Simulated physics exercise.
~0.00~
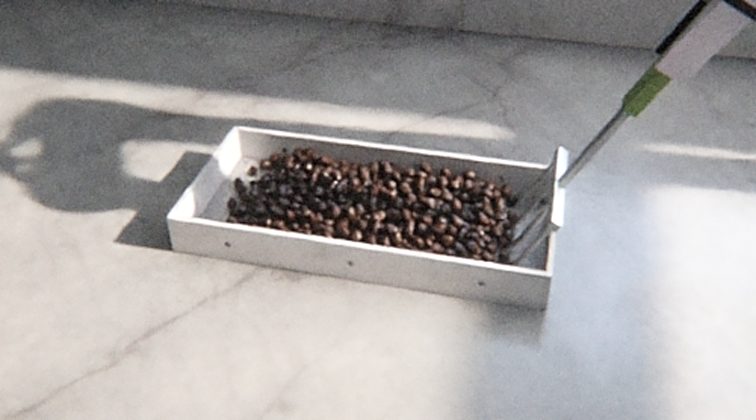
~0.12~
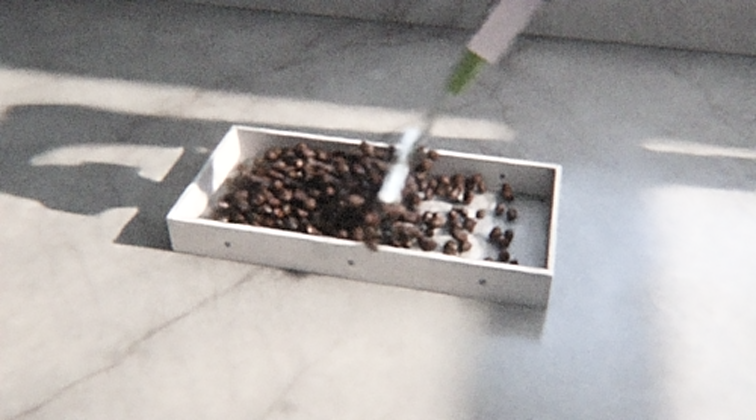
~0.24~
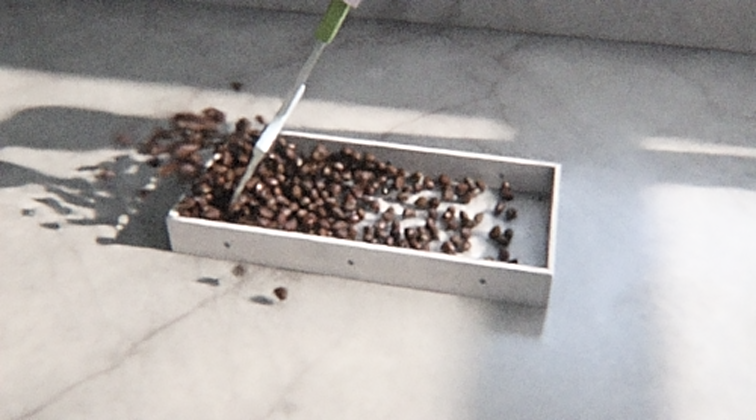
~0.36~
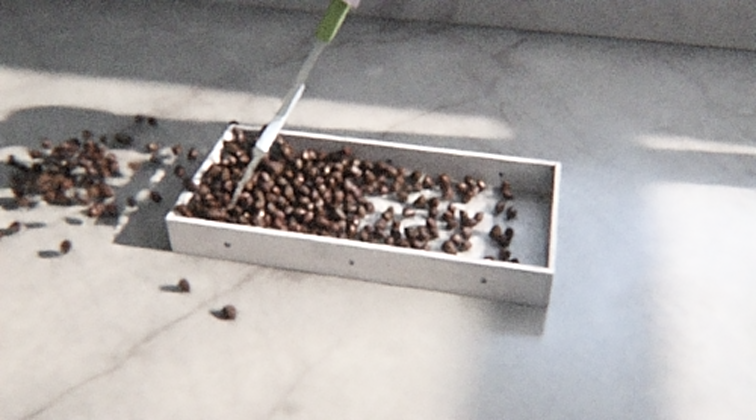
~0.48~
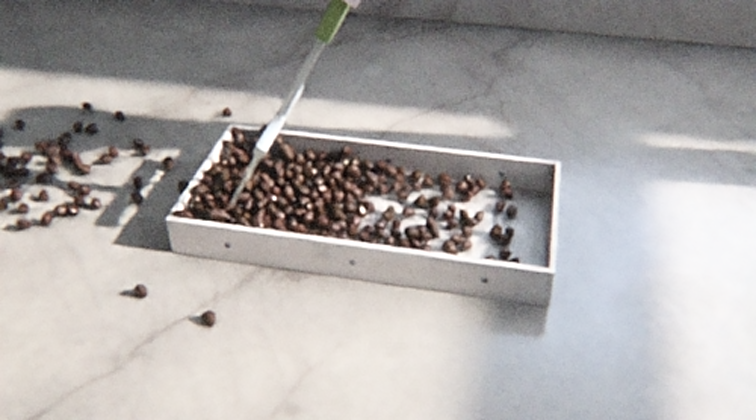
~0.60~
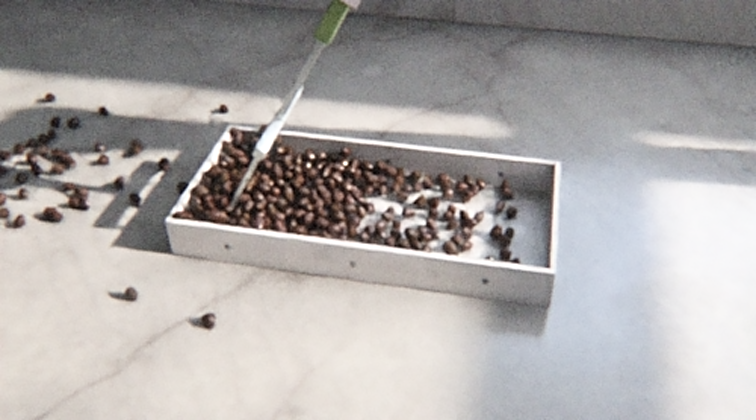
A rake sweeps dark beans left along a white tray, spilling some onto the table.
